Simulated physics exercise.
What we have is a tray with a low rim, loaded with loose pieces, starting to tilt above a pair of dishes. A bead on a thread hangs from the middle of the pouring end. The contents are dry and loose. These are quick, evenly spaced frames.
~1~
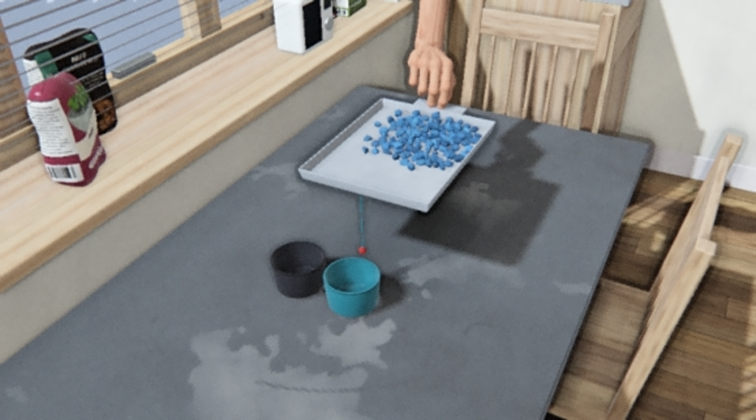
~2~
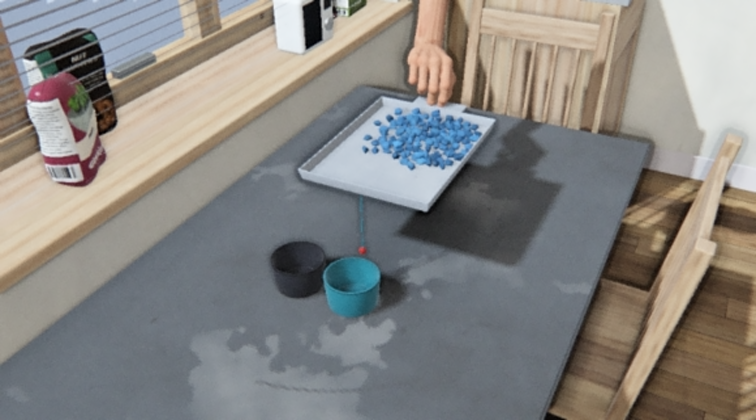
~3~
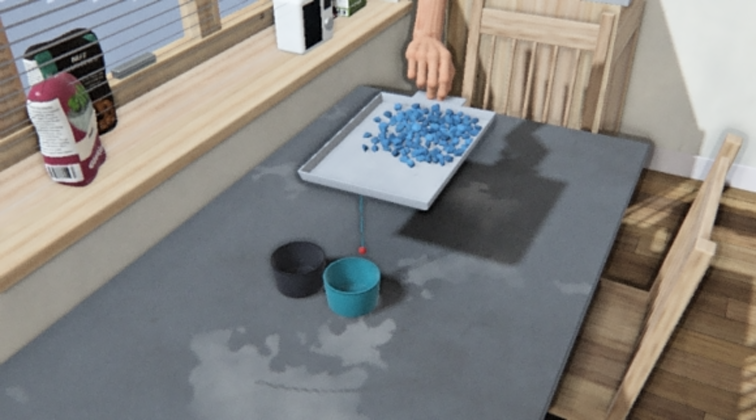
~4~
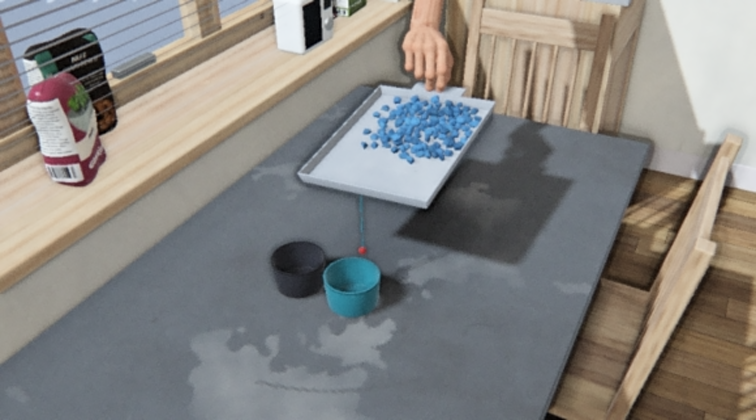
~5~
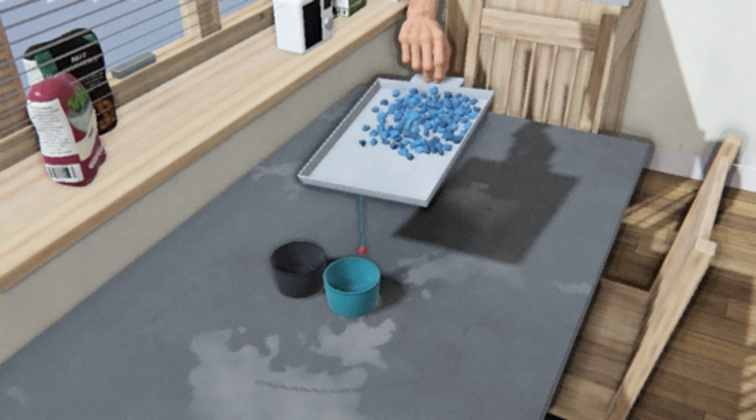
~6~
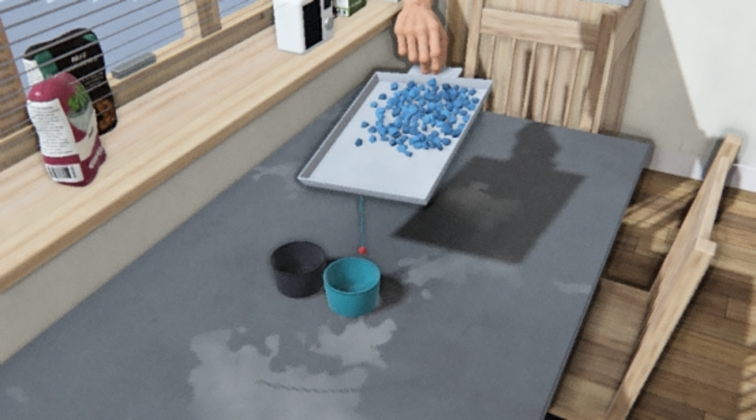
A hand gripped a pale, low-rimmed tray of loose blue pieces above a dark dish and a teal dish on a gray table, gradually raising the tray's far end while the pieces shifted slightly.
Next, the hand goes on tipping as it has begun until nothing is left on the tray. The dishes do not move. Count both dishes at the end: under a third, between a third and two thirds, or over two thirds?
In the dishes lies from one third to two thirds of it.
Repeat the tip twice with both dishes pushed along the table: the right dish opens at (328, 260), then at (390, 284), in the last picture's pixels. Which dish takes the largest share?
At the first place the right dish, at the second the left dish.
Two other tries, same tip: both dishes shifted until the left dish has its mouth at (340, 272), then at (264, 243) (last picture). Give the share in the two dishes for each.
About 20 and 60 per cent.
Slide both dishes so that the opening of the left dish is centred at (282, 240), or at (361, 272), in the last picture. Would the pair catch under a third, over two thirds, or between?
At the first place in the middle band, at the second less than a third.
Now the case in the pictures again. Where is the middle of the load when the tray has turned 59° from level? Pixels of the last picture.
At about (326, 175).
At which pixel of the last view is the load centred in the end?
Close to (305, 276).
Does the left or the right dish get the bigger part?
That is the left one.
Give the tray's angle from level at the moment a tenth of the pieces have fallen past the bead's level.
Roughly 65°.
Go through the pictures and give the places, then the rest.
Corners of the pouring end at (302, 169) and (427, 202), level; middle of the load at (424, 139), aquarium stones; left dish at (284, 283); right dish at (339, 302); bead on its thread at (363, 251), in the first picture.
Corners of the pouring end at (302, 169) and (426, 201), level; middle of the load at (424, 138), in the second picture.
Corners of the pouring end at (302, 170) and (426, 200), tipped barely, lowest at the left corner; middle of the load at (424, 134), in the third picture.
Corners of the pouring end at (301, 172) and (425, 199), tipped a little, lowest at the left corner; middle of the load at (423, 128), in the fourth picture.
Corners of the pouring end at (301, 174) and (424, 197), tipped a little, lowest at the left corner; middle of the load at (422, 121), in the fifth picture.
Corners of the pouring end at (301, 176) and (423, 196), tipped clearly, lowest at the left corner; middle of the load at (421, 115); left dish at (284, 283); right dish at (339, 302), in the sixth picture.
Soon after the last picture, tray tipped steeply; most on the tray; a small part in the air.
A little later, tray tipped right over; about a third on the tray; a stray few in the right dish; about a third in the left dish; about a quarter outside both; a stray few in the air.
Later still, tray tipped past a quarter turn; a small part in the right dish; about half in the left dish; about half outside both.
At rest, tray tipped past a quarter turn; a small part in the right dish; about half in the left dish; about half outside both.
